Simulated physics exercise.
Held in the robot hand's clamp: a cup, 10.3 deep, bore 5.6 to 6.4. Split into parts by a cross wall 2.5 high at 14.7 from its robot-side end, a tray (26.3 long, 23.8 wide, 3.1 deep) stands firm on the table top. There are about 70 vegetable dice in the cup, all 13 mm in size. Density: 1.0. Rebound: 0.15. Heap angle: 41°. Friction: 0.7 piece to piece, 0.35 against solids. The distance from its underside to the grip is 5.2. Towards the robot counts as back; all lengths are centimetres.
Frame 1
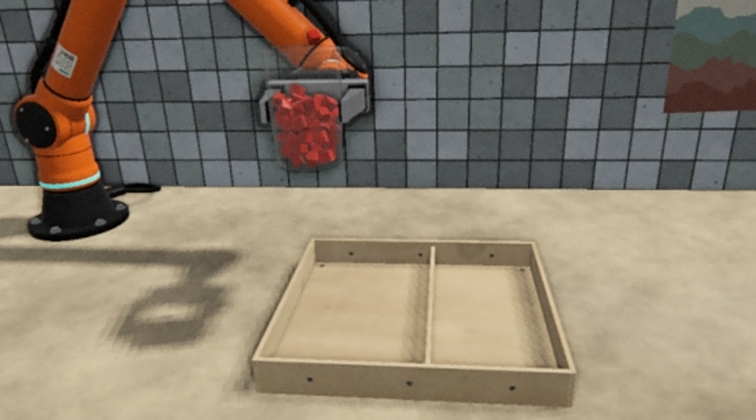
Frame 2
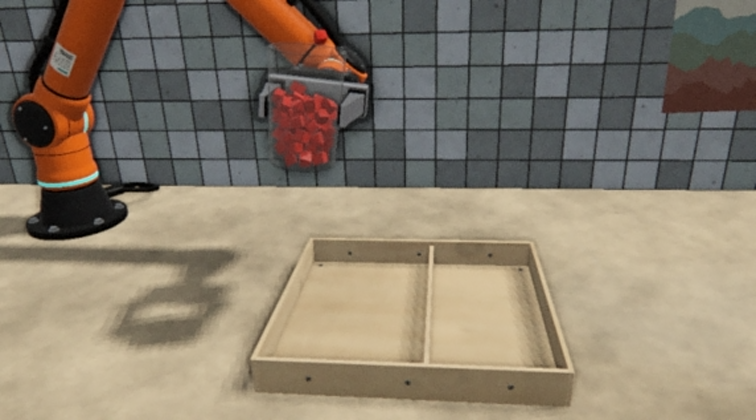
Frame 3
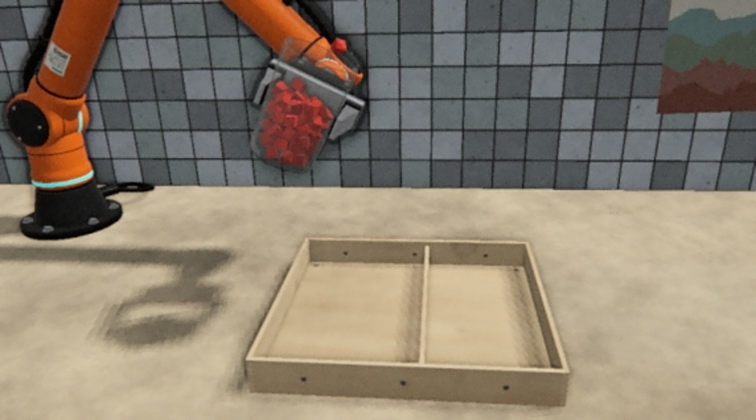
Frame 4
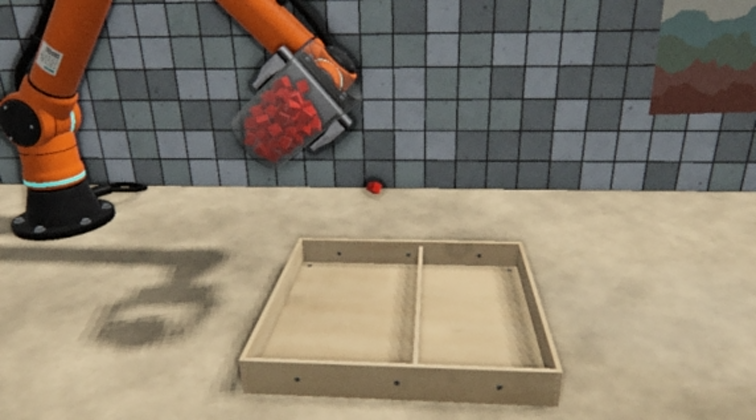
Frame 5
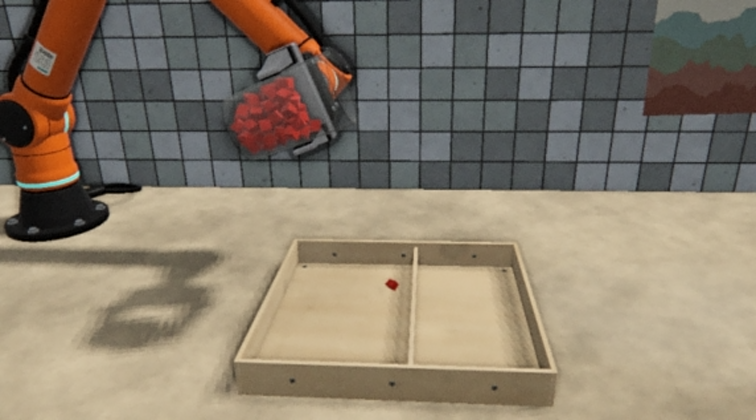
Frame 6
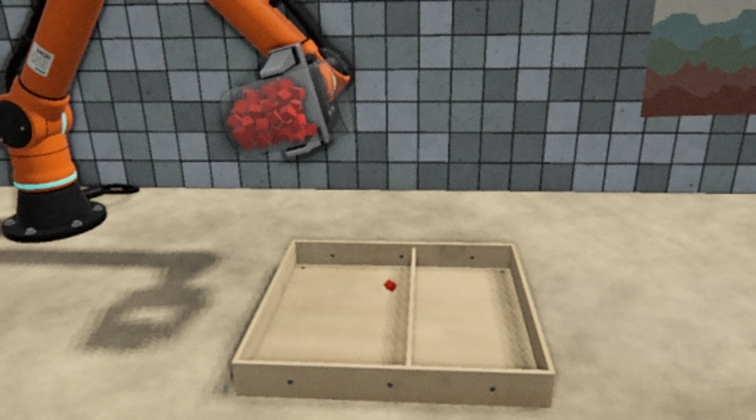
On a table before a grey tiled wall, an orange robot arm holds a clear cup of red cubes and tilts it steeply to the left, while one cube drops into the left part of a divided wooden tray.
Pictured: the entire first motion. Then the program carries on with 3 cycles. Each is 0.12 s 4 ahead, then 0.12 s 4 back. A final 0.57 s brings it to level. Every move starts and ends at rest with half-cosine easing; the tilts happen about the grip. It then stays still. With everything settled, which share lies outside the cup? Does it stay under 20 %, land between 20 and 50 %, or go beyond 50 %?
It lands between 20 and 50 %.
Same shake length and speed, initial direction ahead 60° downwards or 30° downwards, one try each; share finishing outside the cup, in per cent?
0 and 5 %.
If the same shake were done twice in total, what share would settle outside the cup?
It would then be around 25 per cent.
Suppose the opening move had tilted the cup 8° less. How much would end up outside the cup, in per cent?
Estimate: Close to 15 per cent.
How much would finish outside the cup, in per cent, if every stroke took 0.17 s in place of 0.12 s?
I'd expect close to 10 per cent then.
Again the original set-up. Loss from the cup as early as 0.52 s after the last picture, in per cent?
By then near 25 % is out.
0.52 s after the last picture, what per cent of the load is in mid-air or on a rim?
Estimated fraction: Near 10 %.
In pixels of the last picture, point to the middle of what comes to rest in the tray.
Centre estimate: About (398, 309).
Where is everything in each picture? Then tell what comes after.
In the first frame, cup middle at (306, 110), level; upper third of the load around (302, 105), from x 280 to 330, top at y 35; 73 in the cup.
In the second frame, cup middle at (305, 109), tilted 7° forward; upper third of the load around (298, 104), from x 280 to 330, top at y 40.
In the third frame, cup middle at (300, 109), tilted 26° forward; upper third of the load around (294, 105), from x 265 to 340, top at y 45; 72 in the cup, 1 in flight or on a rim.
In the fourth frame, cup middle at (294, 109), tilted 50° forward; upper third of the load around (284, 102), from x 250 to 375, top at y 85; 72 in the cup, 1 in flight or on a rim.
In the fifth frame, cup middle at (289, 110), tilted 69° forward; upper third of the load around (278, 100), from x 240 to 390, top at y 85; 72 in the cup, 1 in the robot-side part.
In the sixth frame, cup middle at (287, 111), tilted 76° forward; upper third of the load around (274, 99), from x 235 to 390, top at y 85; 72 in the cup, 1 in the robot-side part.
Then, 0.52 s later, tilted 76° forward, highest piece 23 above the table; 56 in the cup, 6 in the far-side part, 4 in the robot-side part, 7 in flight or on a rim.
Then, 1.03 s later, tilted 32° forward, highest piece 25 above the table; 46 in the cup, 17 in the robot-side part, 10 in the far-side part.
Then, 1.49 s later, level, highest piece 25 above the table; 46 in the cup, 17 in the robot-side part, 10 in the far-side part.
Then, 2.54 s later, level, highest piece 25 above the table; 46 in the cup, 17 in the robot-side part, 10 in the far-side part.
At rest, 46 in the cup, 17 in the robot-side part, 10 in the far-side part. That is 37 % outside the cup.
